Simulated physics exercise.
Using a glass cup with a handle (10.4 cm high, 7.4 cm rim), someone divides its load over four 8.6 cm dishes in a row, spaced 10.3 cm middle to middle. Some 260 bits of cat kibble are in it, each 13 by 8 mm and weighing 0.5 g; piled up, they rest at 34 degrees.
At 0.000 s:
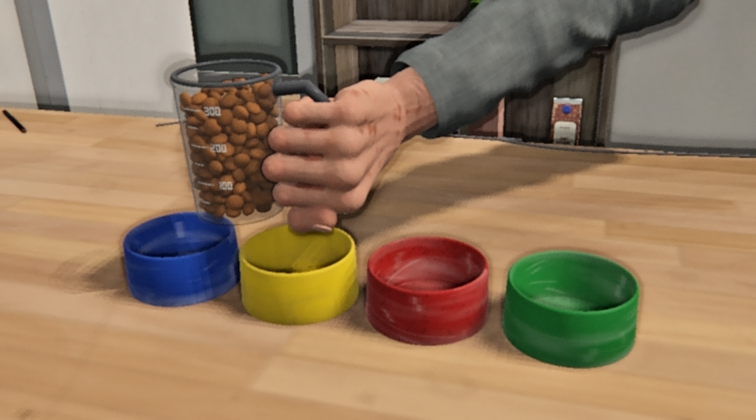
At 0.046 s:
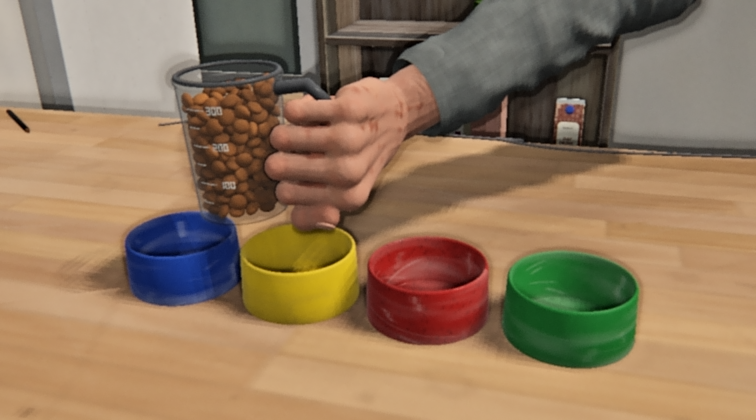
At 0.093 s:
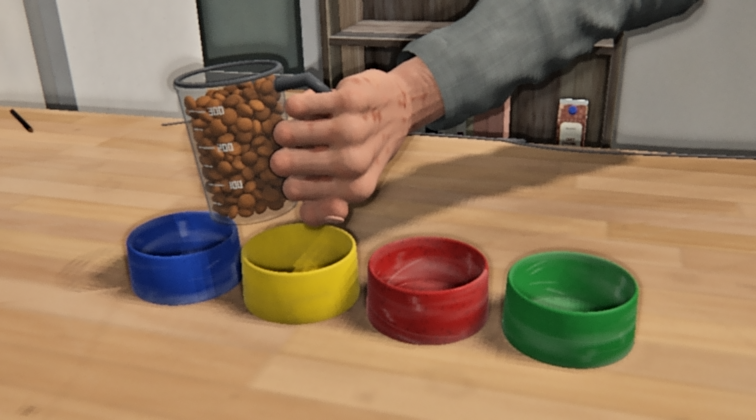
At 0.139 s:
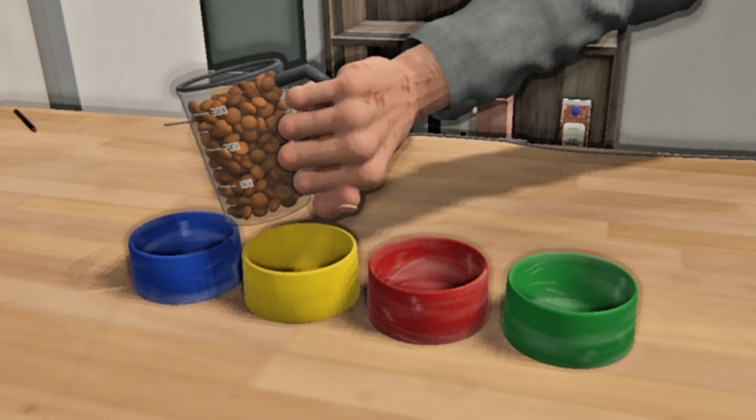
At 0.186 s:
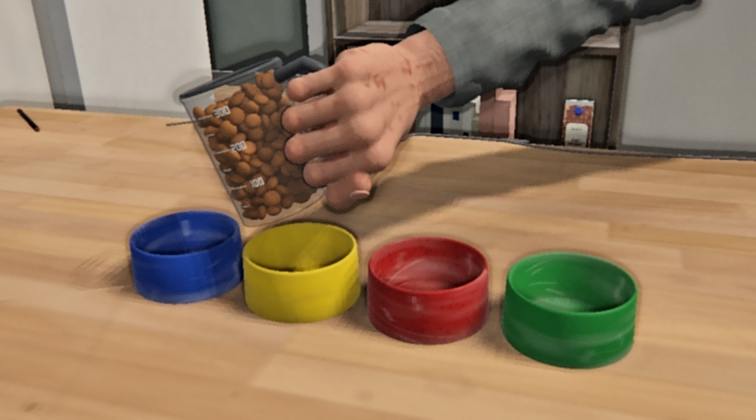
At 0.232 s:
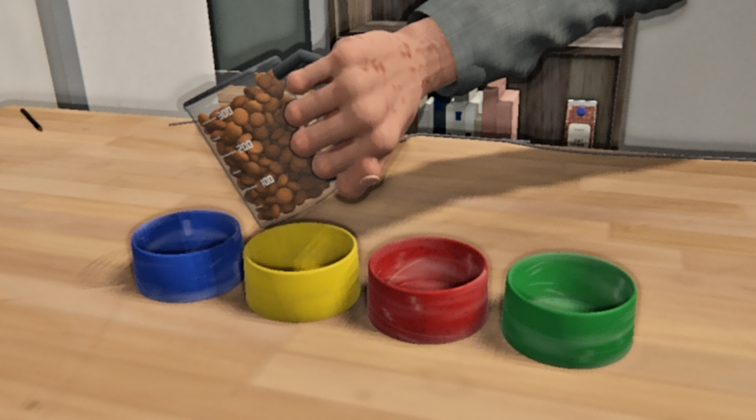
A hand held a clear cup of brown kibble above blue, yellow, red and green dishes lined up on a wooden table, then gradually tilted it to the left while shifting it slightly right.
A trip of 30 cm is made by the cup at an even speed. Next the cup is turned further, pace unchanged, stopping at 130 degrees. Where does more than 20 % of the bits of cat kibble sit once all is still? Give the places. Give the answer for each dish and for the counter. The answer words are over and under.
Red: Under. Blue: Under. Green: Under. Yellow: Over. Counter: Over.
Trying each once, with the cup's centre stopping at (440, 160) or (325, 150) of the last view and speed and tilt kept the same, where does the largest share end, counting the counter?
Largest portions, in order: Yellow and yellow.
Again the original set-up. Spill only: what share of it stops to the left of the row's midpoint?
Fraction on that side: Around 60 %.
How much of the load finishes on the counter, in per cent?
Close to 35 %, more or less.
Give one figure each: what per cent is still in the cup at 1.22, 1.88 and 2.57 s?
One after the other: 0, 0, 0 in a hundred.
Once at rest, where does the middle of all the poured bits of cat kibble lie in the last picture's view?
I'd put it at about (326, 279).
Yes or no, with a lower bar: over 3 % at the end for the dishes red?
Result for red: Yes, it does.
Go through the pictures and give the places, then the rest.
The first picture shows cup at (234, 142), tilt 0 degrees, lip at (180, 71), moved 0.0 cm; middle of the pieces at (239, 144); blue dish at (180, 234); yellow dish at (297, 248); red dish at (427, 263); green dish at (572, 280).
The second picture shows cup at (237, 142), tilt 1 degrees, lip at (182, 72), moved 0.1 cm; middle of the pieces at (242, 144).
The third picture shows cup at (242, 143), tilt 6 degrees, lip at (184, 76), moved 0.5 cm; middle of the pieces at (247, 144).
The fourth picture shows cup at (250, 143), tilt 12 degrees, lip at (186, 83), moved 1.0 cm; middle of the pieces at (255, 144).
The fifth picture shows cup at (258, 144), tilt 19 degrees, lip at (190, 92), moved 1.6 cm; middle of the pieces at (263, 144).
The sixth picture shows cup at (265, 144), tilt 27 degrees, lip at (194, 101), moved 2.2 cm; middle of the pieces at (271, 144); blue dish at (186, 232); yellow dish at (300, 247); red dish at (428, 263); green dish at (570, 282). The cup turns about 155 degrees a second and travels 13 cm a second.
Then, at 1.22 s, tilt 130 degrees; cup holds 0 %, red 5 %, yellow 60 %.
After 1.88 s, tilt 130 degrees; cup holds 0 %, red 5 %, yellow 60 %.
After 2.57 s, tilt 130 degrees; cup holds 0 %, red 5 %, yellow 60 %.
By 2.9 s all is still; red 5 %, blue 0 %, green 0 %, yellow 60 %, counter 35 %.
